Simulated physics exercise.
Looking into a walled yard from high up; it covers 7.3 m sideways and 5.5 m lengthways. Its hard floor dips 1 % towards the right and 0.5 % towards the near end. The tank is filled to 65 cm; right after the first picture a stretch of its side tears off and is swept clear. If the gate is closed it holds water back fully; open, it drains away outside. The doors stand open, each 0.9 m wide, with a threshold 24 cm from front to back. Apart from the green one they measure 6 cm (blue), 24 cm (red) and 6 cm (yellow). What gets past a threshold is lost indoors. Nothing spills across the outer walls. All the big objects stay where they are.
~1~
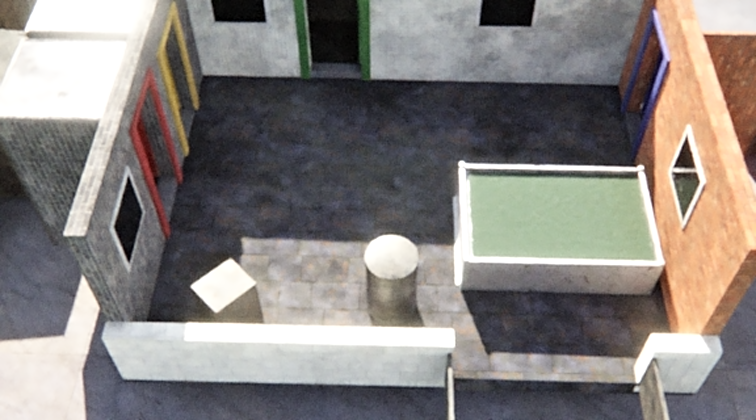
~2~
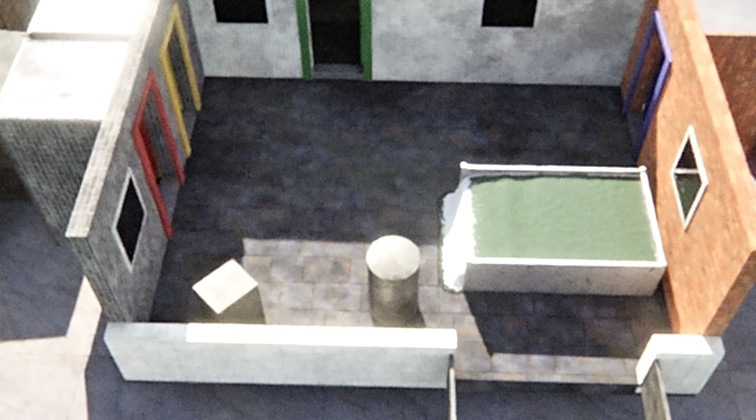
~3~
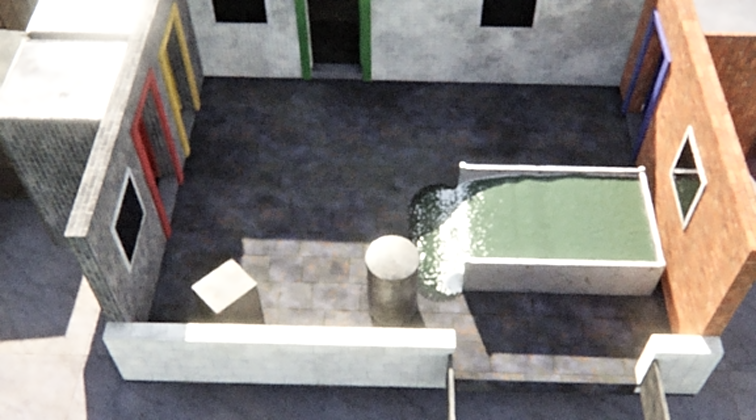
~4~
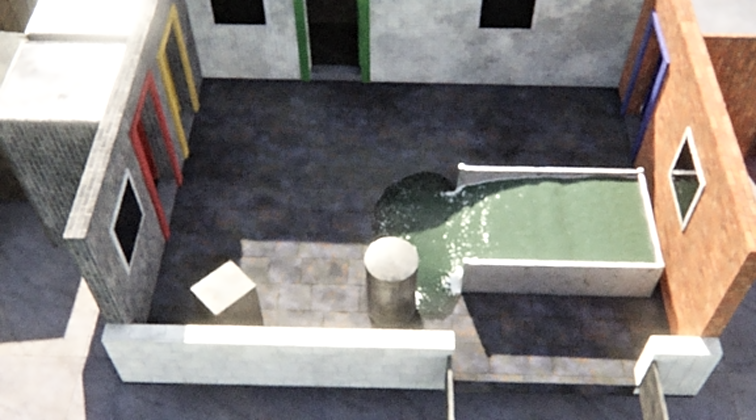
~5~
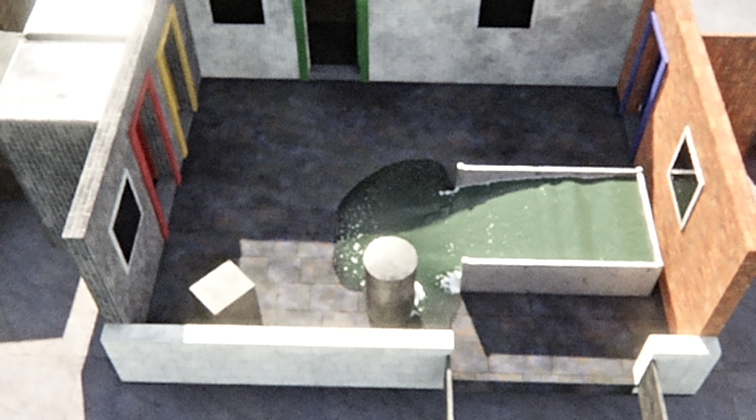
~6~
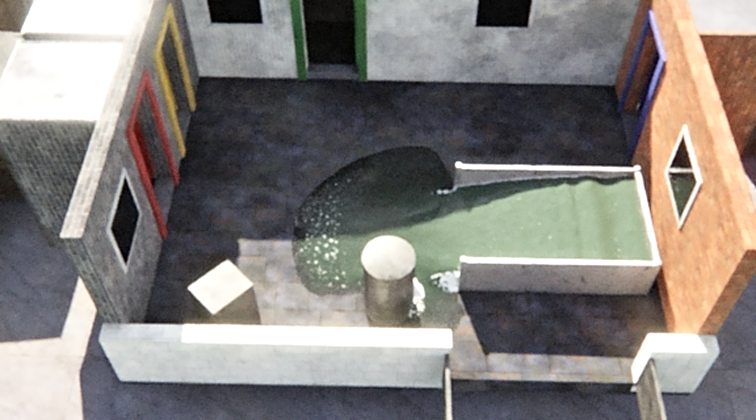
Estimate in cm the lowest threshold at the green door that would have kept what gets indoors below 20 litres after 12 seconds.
Some 6.5 cm above the ground.
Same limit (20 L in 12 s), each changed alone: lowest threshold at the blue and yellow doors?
Roughly 10.5 cm at blue and 14.0 cm at yellow.
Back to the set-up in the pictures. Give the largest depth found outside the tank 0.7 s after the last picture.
Up to some 32 cm.
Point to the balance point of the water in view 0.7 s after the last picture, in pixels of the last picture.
Around (480, 243).
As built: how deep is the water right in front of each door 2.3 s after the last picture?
Depths in cm: Blue 0, red 26, yellow 16, green 6.
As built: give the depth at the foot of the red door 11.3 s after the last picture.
Some 3.0 cm.
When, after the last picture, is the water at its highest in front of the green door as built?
At about 4.0 s.
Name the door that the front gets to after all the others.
The blue one.
Then, 0.7 s after the last picture water covers 40 % of the floor, deepest (32 cm) near (404, 282); it has not reached the green door.
Then, 2.3 s after the last picture water covers 60 % of the floor, deepest (30 cm) near (217, 356); 6 cm at the green door, 0 litres in over its 13 cm threshold.
Then, 11.3 s after the last picture water covers 100 % of the floor, deepest (12 cm) near (633, 192); 4 cm at the green door, 0 litres in over its 13 cm threshold.
At the green door as built, the water peaked near 11 cm, 4.1 s after the last picture.
With a threshold of 5.5 cm, 31 litres would have come in within the 12 s; with 7 cm, 14 litres. So under 20 litres takes about 6.5 cm.
